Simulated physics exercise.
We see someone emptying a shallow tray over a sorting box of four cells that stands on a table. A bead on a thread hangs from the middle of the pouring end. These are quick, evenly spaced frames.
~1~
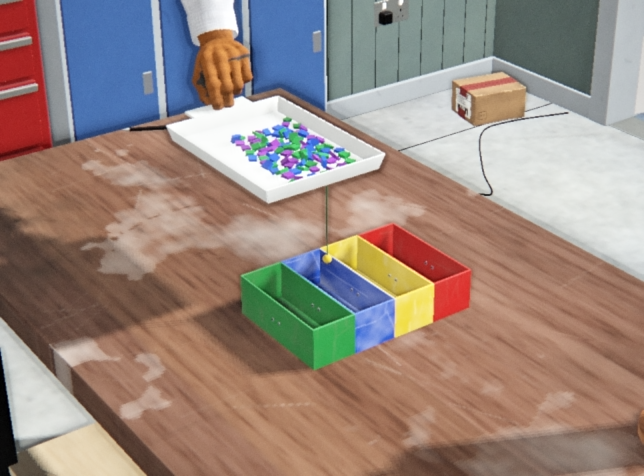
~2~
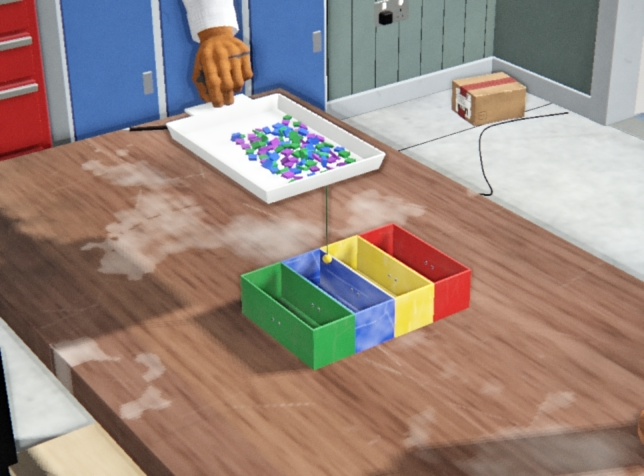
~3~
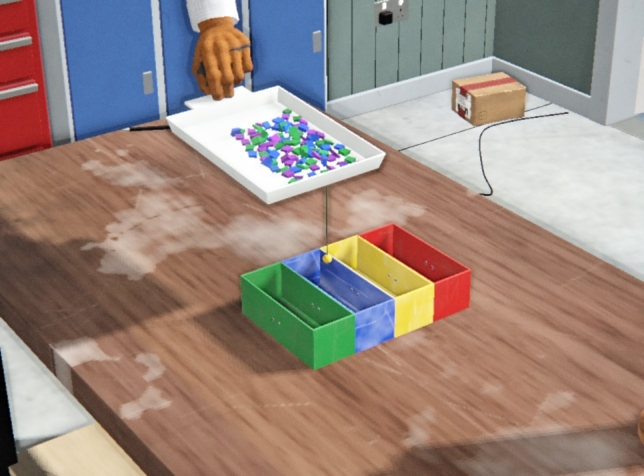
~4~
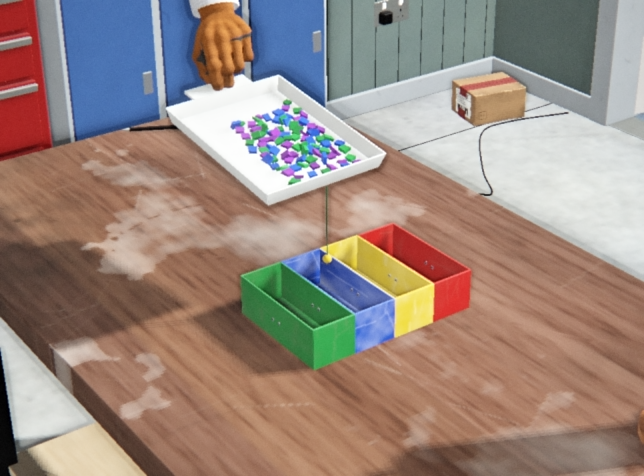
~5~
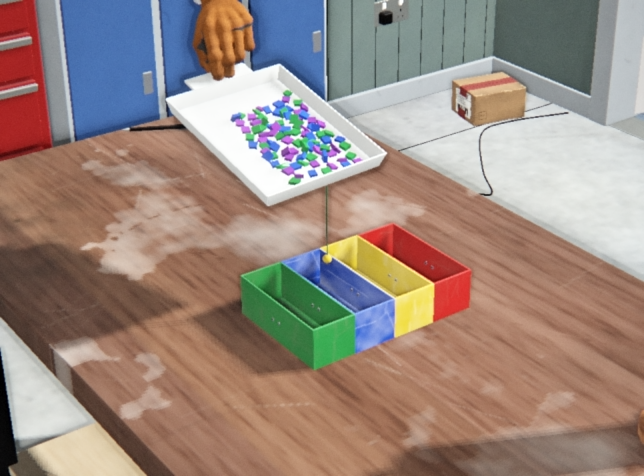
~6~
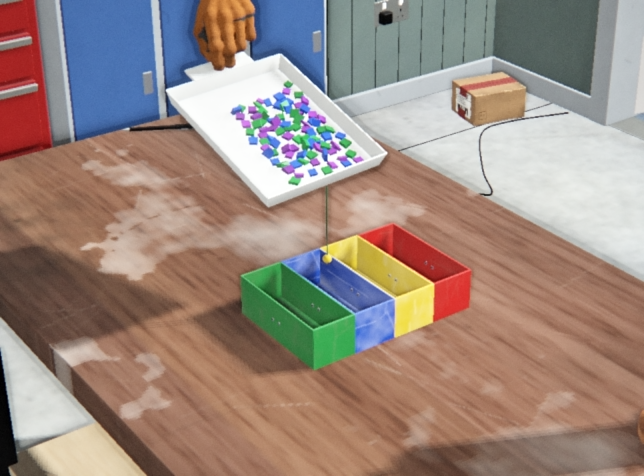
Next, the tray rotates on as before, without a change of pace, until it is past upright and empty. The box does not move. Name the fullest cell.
The green cell gets the most.
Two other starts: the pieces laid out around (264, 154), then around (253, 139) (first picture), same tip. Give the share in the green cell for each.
About 60 and 60 per cent.
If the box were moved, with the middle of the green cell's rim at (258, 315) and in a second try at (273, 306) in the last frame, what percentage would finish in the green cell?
First some 0, then 20 per cent.
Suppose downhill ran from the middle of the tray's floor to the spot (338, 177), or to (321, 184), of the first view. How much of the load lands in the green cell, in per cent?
In turn 0 and 20 in a hundred.
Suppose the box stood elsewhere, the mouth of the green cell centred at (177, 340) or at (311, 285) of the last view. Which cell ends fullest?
In turn: The red cell; the cell in green.
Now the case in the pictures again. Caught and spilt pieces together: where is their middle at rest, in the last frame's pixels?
At about (322, 333).
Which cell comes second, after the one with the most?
It is the cell in blue.
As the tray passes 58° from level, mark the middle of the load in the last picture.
Around (314, 170).
Soon, tray tipped steeply; all on the tray.
A while on, tray tipped right over; most on the tray; a small part in the green cell; a stray few in the blue cell; a small part falling or outside the box.
Towards the end, tray tipped past a quarter turn; about half in the green cell; about a third in the blue cell; a small part in the yellow cell; a small part falling or outside the box.
Finally, tray tipped past a quarter turn; about half in the green cell; about a third in the blue cell; a small part in the yellow cell; none in the red cell; a small part outside the box.
